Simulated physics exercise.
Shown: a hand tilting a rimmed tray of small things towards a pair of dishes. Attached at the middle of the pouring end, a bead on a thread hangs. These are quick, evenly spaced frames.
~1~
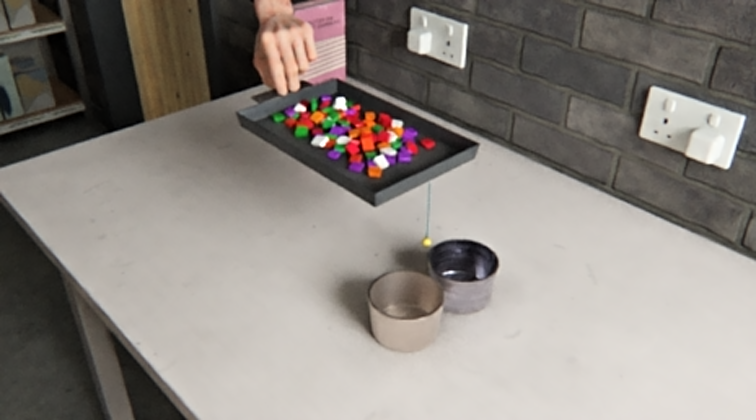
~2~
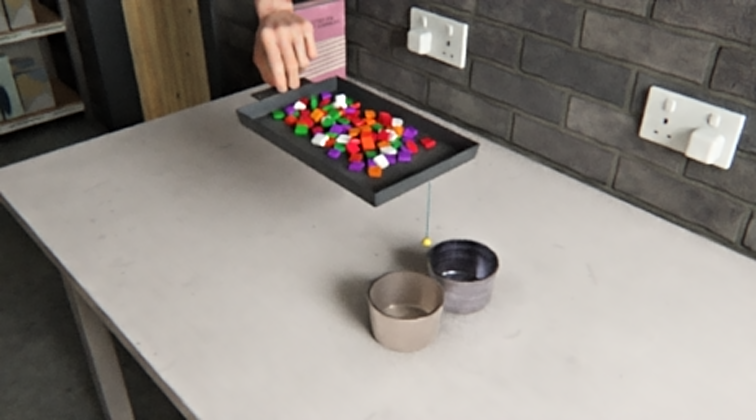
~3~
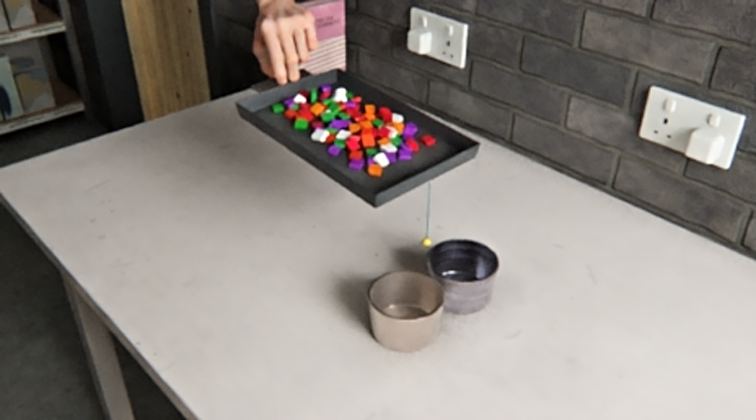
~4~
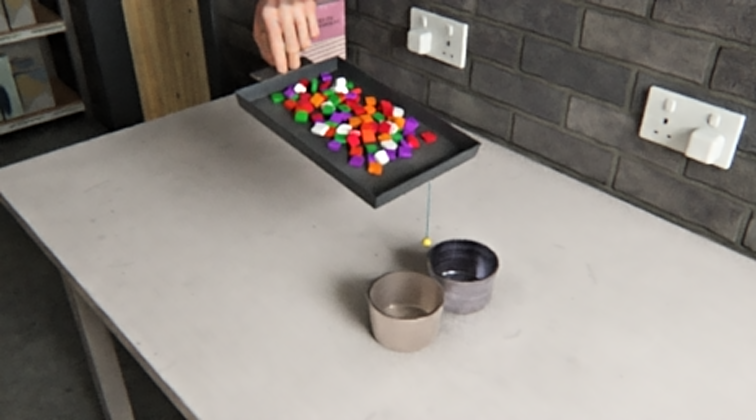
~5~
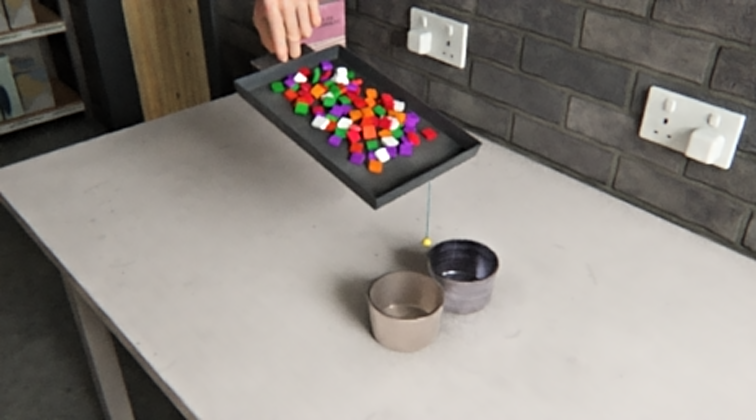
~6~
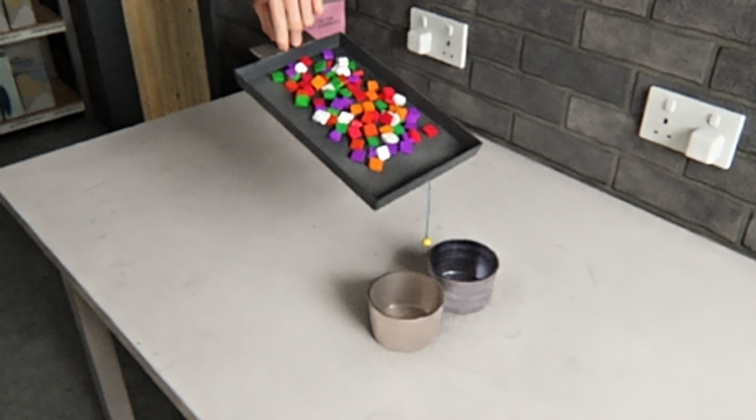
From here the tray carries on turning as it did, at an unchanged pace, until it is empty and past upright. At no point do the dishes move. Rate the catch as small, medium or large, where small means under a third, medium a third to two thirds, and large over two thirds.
Large.
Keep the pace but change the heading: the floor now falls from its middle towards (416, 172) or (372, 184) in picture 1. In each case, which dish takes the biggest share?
For the first try I'd say the dish over on the right, and for the second, the dish over on the left.
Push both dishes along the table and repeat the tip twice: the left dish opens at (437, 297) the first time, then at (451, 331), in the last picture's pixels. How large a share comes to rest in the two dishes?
About 50 per cent first, then about 0 per cent.
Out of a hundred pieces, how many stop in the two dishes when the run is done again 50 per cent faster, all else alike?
It would be close to 80 per cent.
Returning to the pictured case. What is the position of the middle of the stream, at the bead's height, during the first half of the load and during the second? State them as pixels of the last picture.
Early half: (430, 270); late half: (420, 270).
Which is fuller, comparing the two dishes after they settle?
Observation: The left-placed dish is the fuller of the two.
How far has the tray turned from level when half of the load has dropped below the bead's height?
Somewhere near 110°.
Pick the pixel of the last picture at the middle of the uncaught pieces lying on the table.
Roughly at (458, 329).
Soon, tray tipped steeply; all on the tray.
A while on, tray tipped right over; most on the tray; a small part in the left dish; a stray few in the right dish.
Towards the end, tray tipped past a quarter turn; about two thirds in the left dish; about a quarter in the right dish; about a quarter outside both.
Finally, tray tipped past a quarter turn; about two thirds in the left dish; about a quarter in the right dish; about a quarter outside both.
